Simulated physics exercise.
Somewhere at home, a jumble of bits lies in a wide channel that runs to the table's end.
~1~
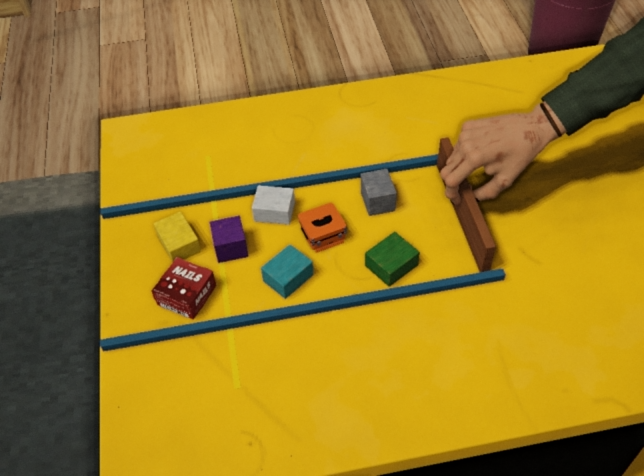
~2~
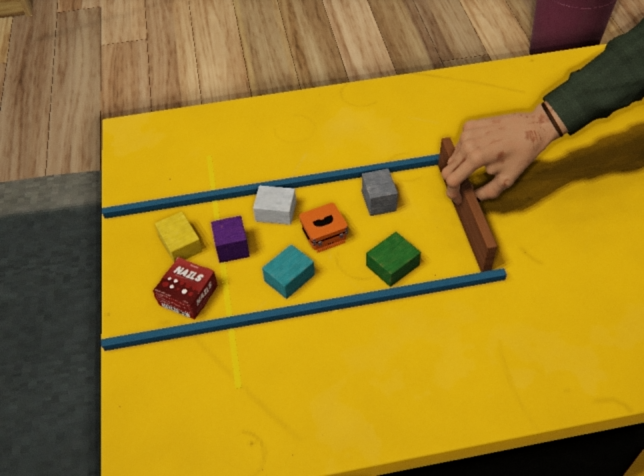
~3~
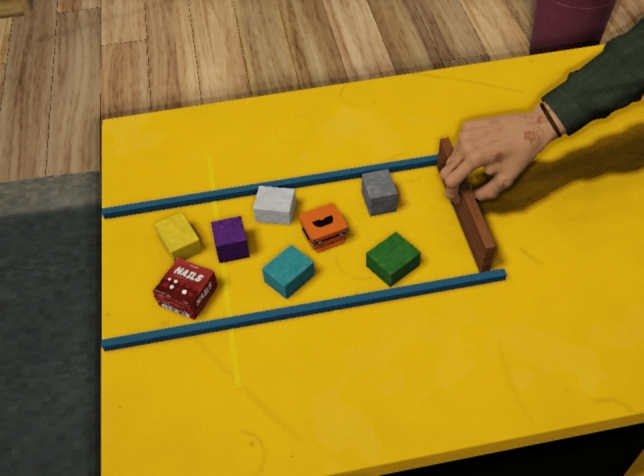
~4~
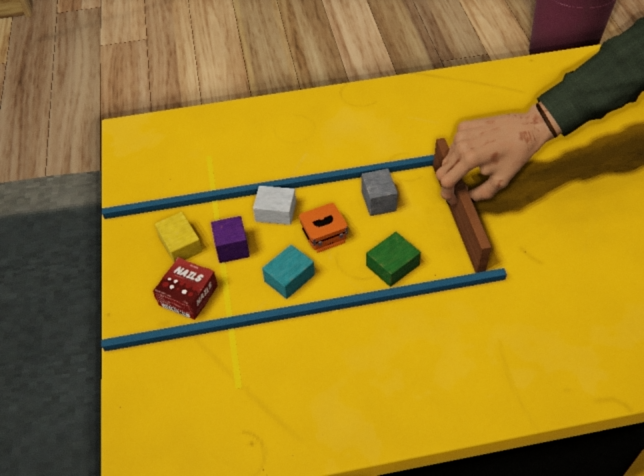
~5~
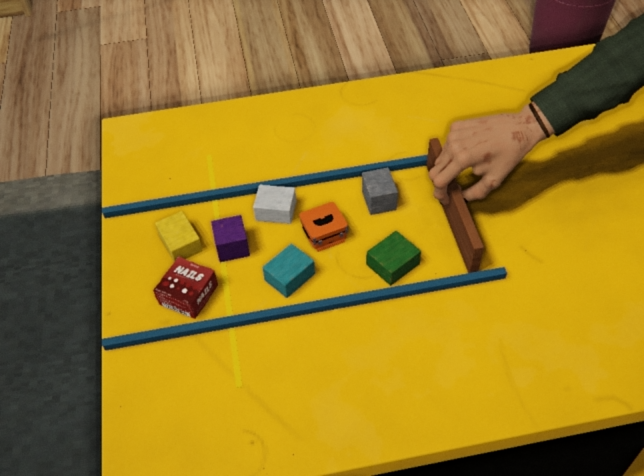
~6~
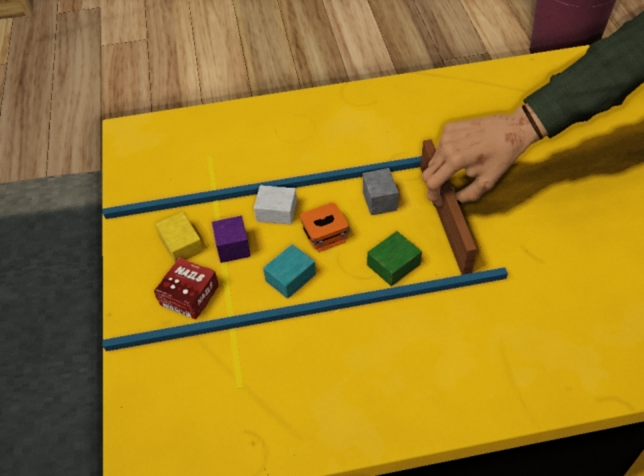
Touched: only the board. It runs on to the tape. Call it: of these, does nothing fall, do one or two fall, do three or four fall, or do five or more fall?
Nothing falls.
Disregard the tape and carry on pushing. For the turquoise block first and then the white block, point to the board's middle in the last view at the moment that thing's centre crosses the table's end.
(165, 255) and (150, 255), more or less.
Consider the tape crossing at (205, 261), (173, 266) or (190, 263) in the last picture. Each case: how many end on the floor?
Try 1: 1; try 2: 3; try 3: 2.
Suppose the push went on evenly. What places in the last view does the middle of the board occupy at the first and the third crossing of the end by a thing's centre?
It sits near (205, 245), and then near (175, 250).
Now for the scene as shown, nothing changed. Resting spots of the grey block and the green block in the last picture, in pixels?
First (203, 220), then (205, 286).
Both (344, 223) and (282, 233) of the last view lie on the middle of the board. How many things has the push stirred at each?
At the first point the count is 4, at the second it's 8.
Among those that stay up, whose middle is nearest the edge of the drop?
The one you want is the red box.
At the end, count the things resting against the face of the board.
The figure is 2.
Soon after, none off yet; yellow block at rest near (180, 238); red box at rest near (187, 288); purple block at rest near (231, 239).
After that, none off yet; yellow block displaced about its own width near (147, 236); red box displaced about its own width near (139, 303); purple block displaced well along near (173, 248).
In the end, the number that fall off is zero.
